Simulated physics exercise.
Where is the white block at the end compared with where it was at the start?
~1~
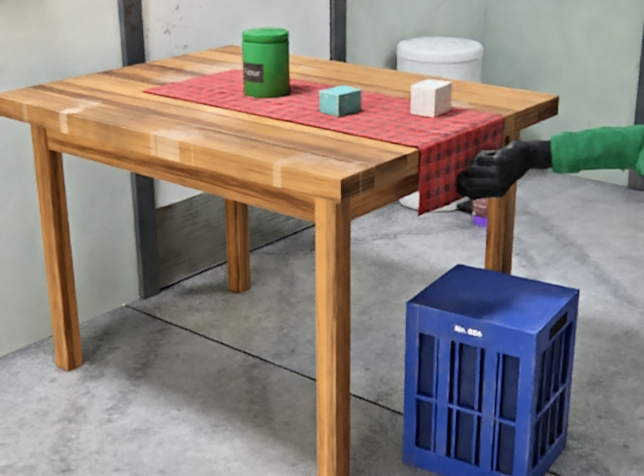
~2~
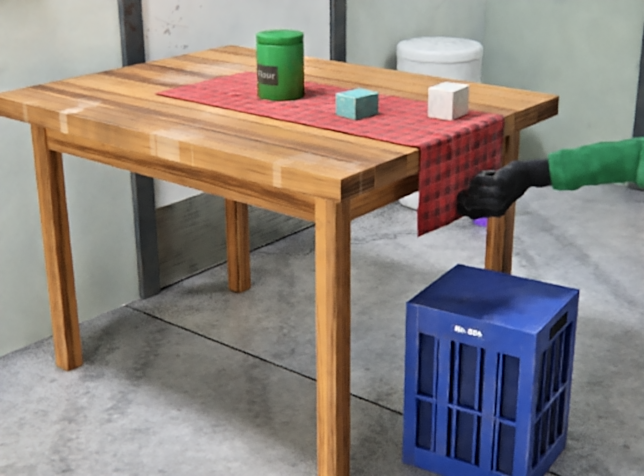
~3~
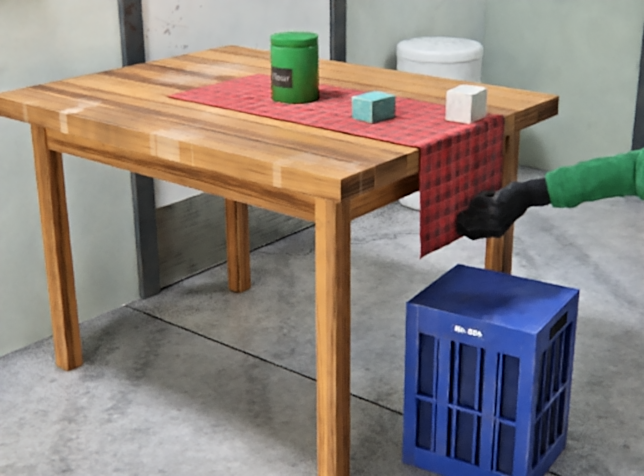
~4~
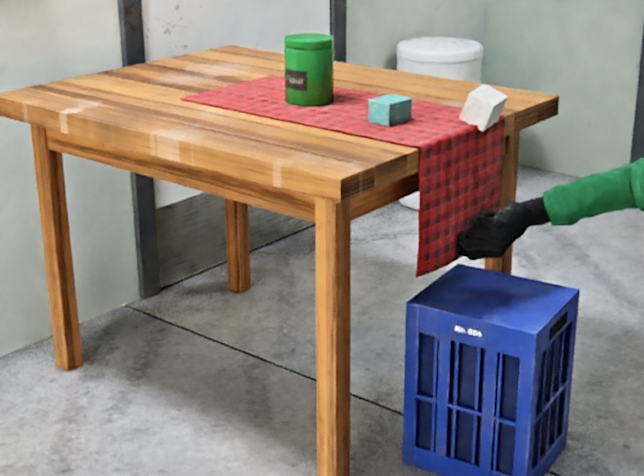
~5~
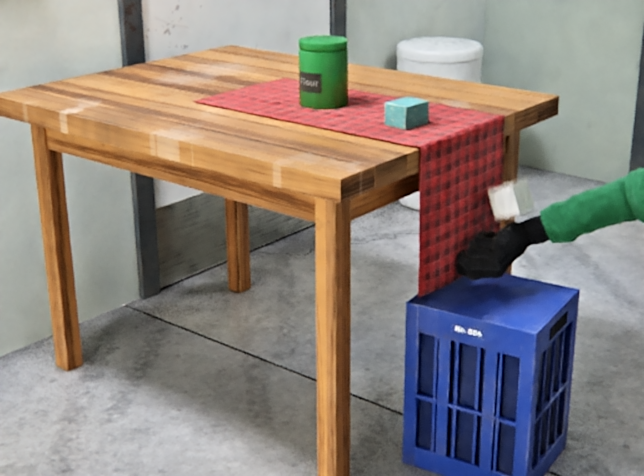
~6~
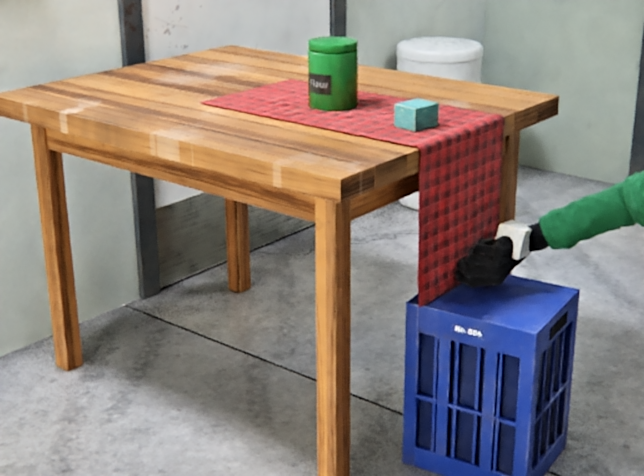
At the start the white block sits on the red cloth on top of the table. At the end it is off the table's right edge, lower down by the gloved hand, just above the blue crate.
